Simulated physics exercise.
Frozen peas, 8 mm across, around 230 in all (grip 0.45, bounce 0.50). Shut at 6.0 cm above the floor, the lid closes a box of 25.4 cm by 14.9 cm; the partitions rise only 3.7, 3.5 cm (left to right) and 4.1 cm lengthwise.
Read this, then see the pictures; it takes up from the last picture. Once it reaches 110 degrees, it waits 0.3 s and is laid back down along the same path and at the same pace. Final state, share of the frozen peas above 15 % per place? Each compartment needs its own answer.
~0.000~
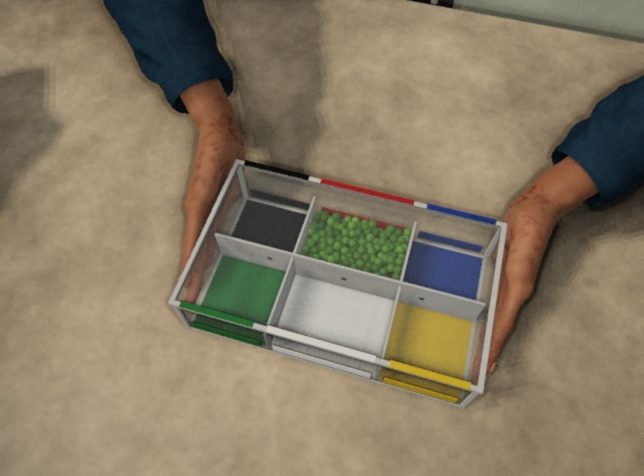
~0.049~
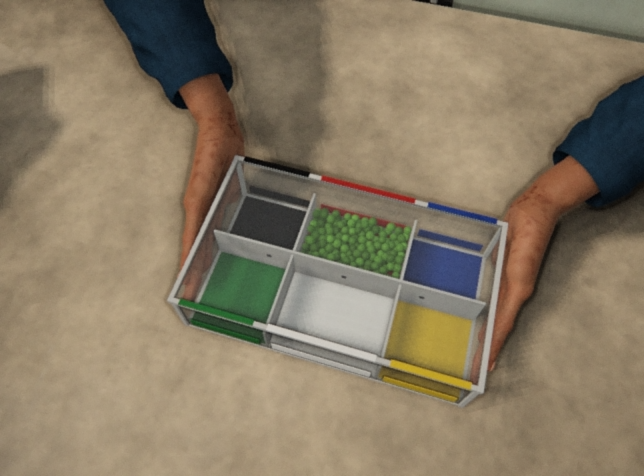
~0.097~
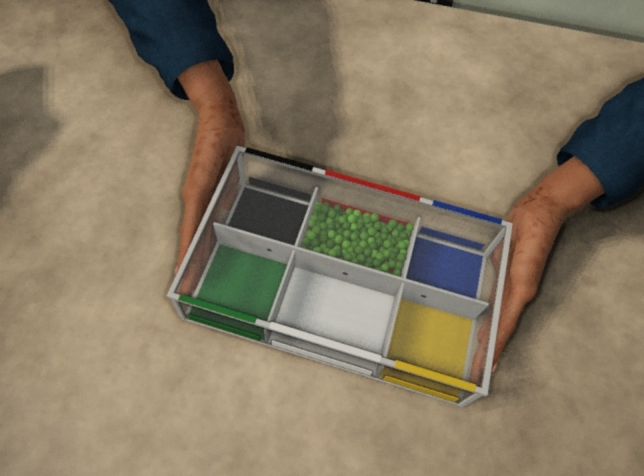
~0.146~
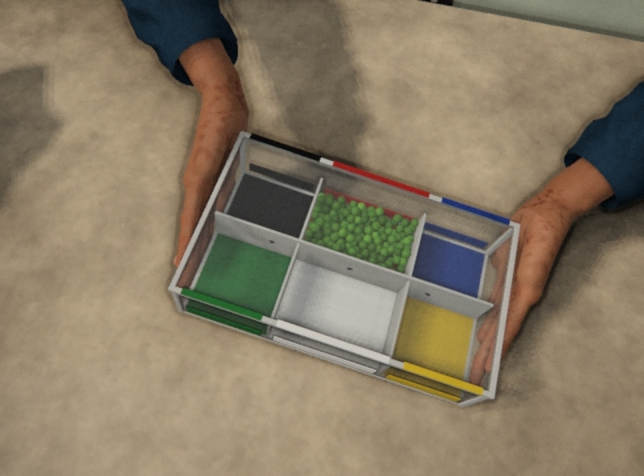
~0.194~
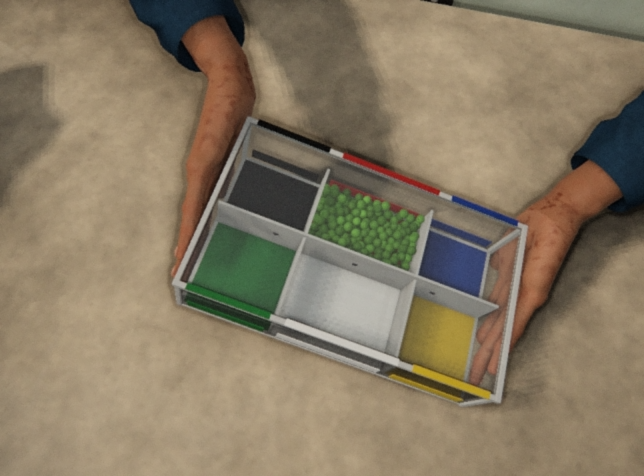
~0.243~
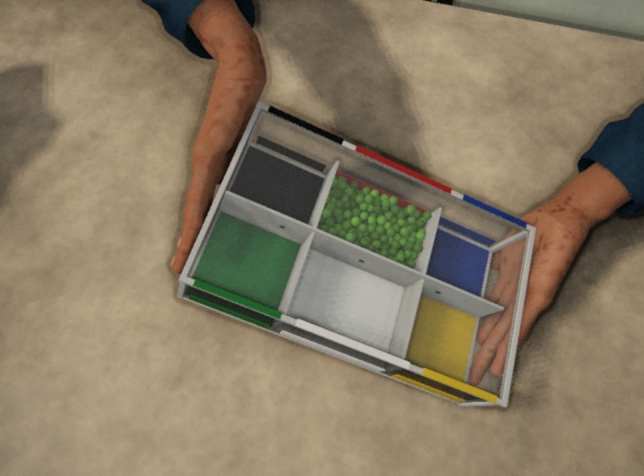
Red compartment N, blue compartment Y, green compartment N, yellow compartment Y, white compartment N, black compartment N.
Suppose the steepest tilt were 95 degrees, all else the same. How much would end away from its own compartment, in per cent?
I'd estimate around 85 per cent.
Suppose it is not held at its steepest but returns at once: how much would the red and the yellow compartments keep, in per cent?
Result - red: 0 %; yellow: 50 %.
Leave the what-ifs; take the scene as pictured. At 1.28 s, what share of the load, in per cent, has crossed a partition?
Value: Close to 95 %.
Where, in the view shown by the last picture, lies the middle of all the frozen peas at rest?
Centre at rest, approx.: (451, 314) px.
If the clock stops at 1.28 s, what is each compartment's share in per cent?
Shares - red: 5, blue: 55, green: 0, yellow: 40, white: 0, black: 0.
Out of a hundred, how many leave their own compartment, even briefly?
Around 100 percent.
Then, at 1.28 s, tilt 110 degrees; red 5 %, blue 55 %, yellow 40 %.
After 1.98 s, tilt 56 degrees; blue 50 %, yellow 50 %.
After 2.71 s, tilt 0 degrees; blue 45 %, yellow 55 %.
By 3.3 s all is still; red 0 %, blue 45 %, green 0 %, yellow 55 %, white 0 %, black 0 %.
